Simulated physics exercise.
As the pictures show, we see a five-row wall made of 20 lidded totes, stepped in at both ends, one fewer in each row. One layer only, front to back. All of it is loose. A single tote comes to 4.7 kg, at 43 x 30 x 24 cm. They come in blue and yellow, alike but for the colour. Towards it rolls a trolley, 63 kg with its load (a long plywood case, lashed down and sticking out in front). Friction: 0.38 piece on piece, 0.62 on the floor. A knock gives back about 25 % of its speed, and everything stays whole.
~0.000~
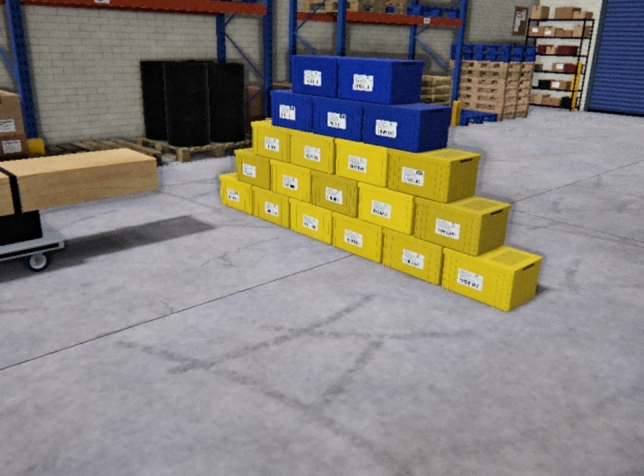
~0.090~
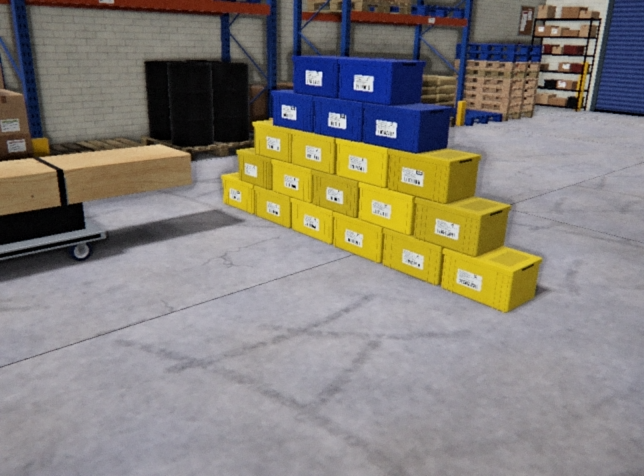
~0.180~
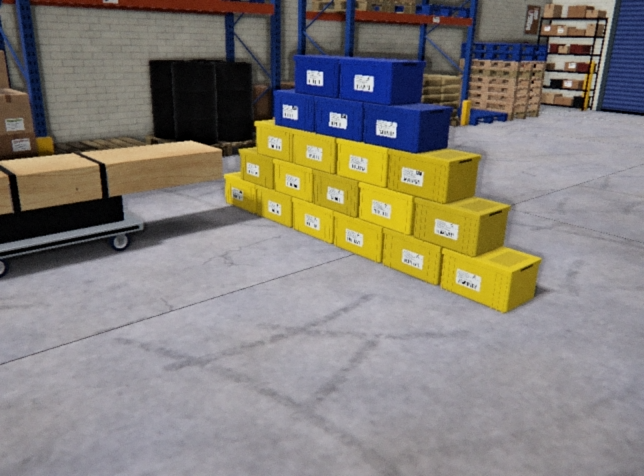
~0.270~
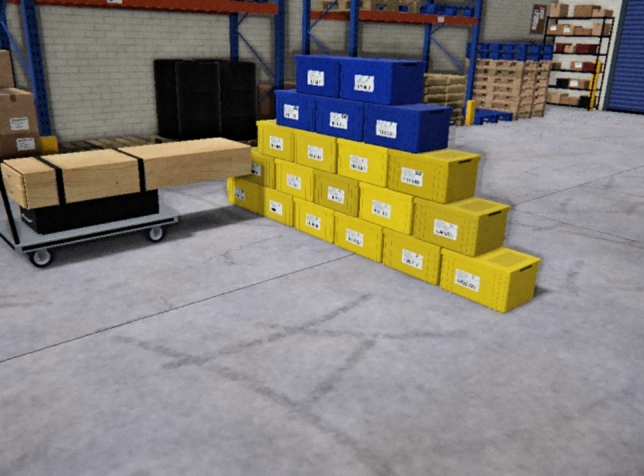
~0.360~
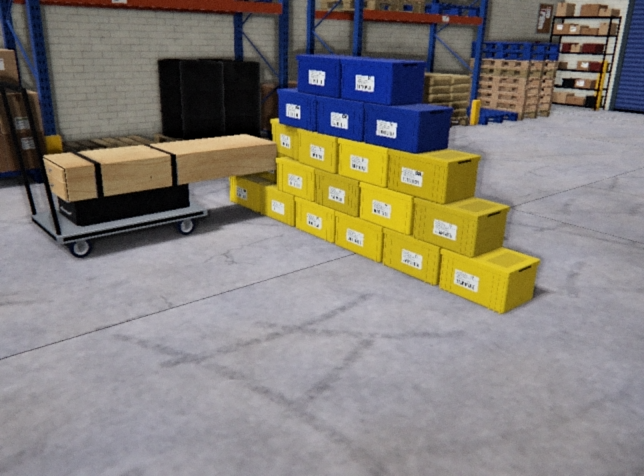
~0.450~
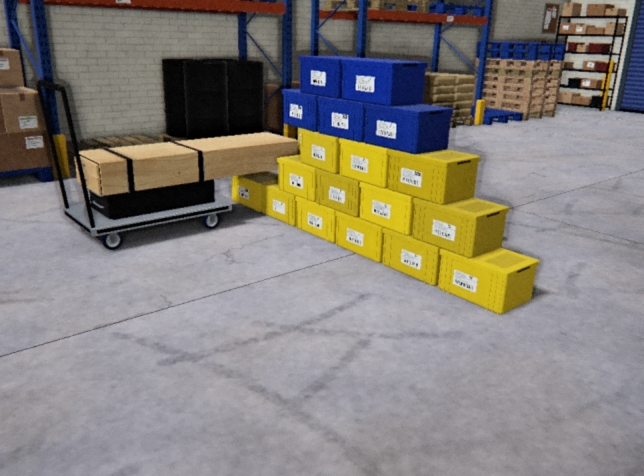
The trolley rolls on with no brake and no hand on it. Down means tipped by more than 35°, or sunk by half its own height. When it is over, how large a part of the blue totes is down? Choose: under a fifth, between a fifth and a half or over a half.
It comes to fewer than one in five.
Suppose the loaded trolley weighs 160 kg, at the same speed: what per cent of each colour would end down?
Then yellow 10, blue 0 per cent.
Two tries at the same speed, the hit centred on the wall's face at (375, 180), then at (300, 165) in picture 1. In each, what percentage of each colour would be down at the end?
Yellow 20 then 20, blue 20 then 20 per cent.
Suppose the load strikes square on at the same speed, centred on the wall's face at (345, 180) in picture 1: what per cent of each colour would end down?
In that case yellow 30, blue 100 per cent.
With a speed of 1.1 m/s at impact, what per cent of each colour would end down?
Then yellow 10, blue 20 per cent.
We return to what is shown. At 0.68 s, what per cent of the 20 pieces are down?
5 per cent by then.
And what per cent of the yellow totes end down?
Yellow 10 per cent.
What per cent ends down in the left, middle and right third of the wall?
In per cent: Left 40, middle 0, right 0.
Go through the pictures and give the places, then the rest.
In the first frame (pixels give the middle of a visible side; the camera moves round a little), load (148, 169) 83 cm short of the wall; top blue tote (362, 81); top yellow tote (310, 152); none has stirred.
Load (183, 164) 59 cm short of the wall; top blue tote (363, 82), in the second frame.
Load (215, 159) 35 cm short of the wall; top blue tote (363, 82), in the third frame.
Load (245, 155) 12 cm short of the wall; top blue tote (363, 82), in the fourth frame.
Load (270, 152) 10 cm into the wall's line; top blue tote (364, 82); movement in 2 of them, in the fifth frame.
Load (292, 149) 29 cm into the wall's line; top blue tote (364, 82); top yellow tote (316, 151); movement in 3 of them, in the sixth frame.
After 0.68 s, load 75 cm past the wall's line, still rolling; none of the 5 blue totes down (1 of 20 in all colours); top blue tote unmoved; top yellow tote 21 mm from its place.
After 1.04 s, load 1.21 m past the wall's line, still rolling; none of the 5 blue totes down (2 of 20 in all colours); top blue tote unmoved; top yellow tote 7 cm from its place.
In the end (2.2 s), load 1.52 m past the wall's line, still rolling; none of the 5 blue totes down (2 of 20 in all colours); top blue tote unmoved; top yellow tote 7 cm from its place. That is 0 per cent. From the last view, middles, top blue tote near (384, 82), top yellow tote near (339, 148).
